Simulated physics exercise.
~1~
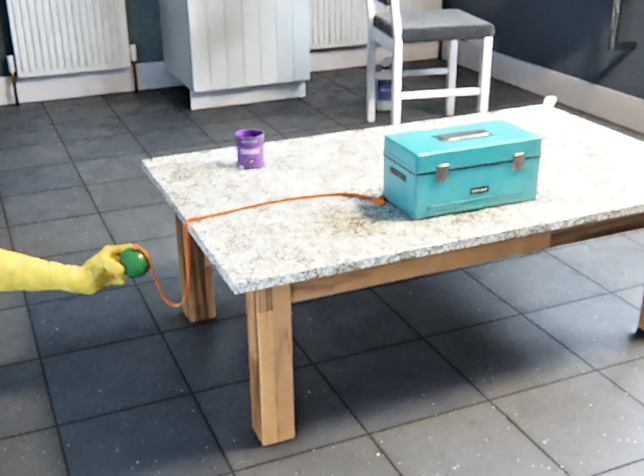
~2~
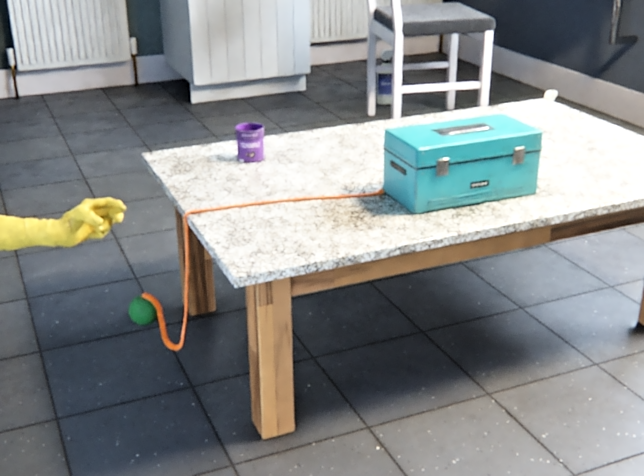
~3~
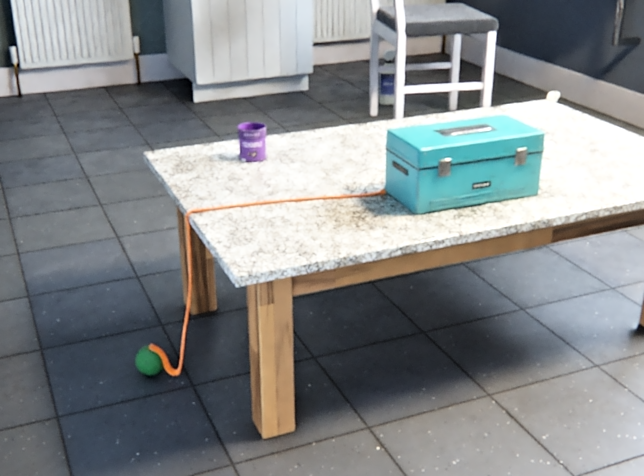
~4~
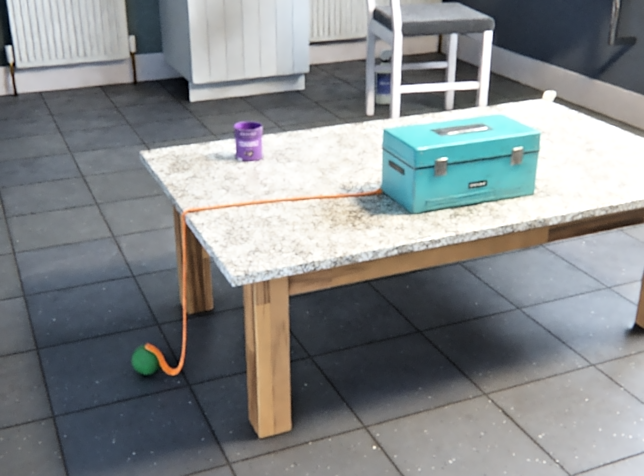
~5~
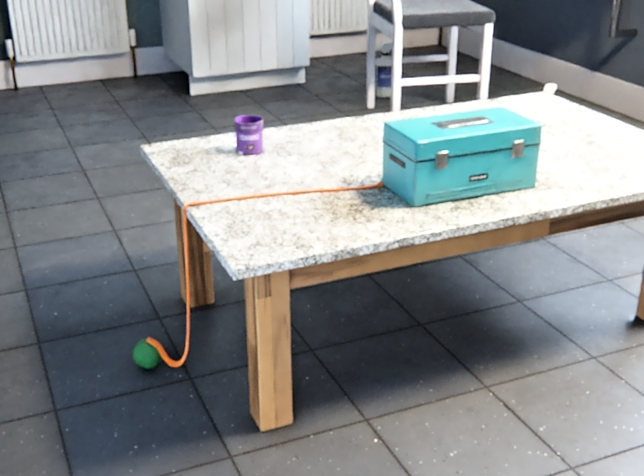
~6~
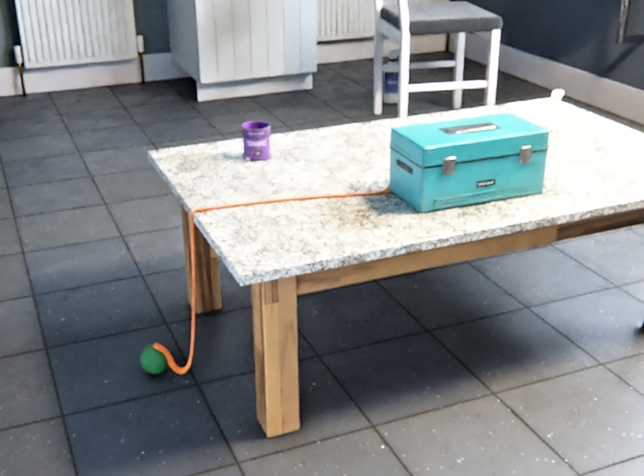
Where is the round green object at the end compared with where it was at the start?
At the start it was held in the yellow-gloved hand above the floor, to the left of the table. At the end it was lower down, resting on the dark tiled floor by the table.
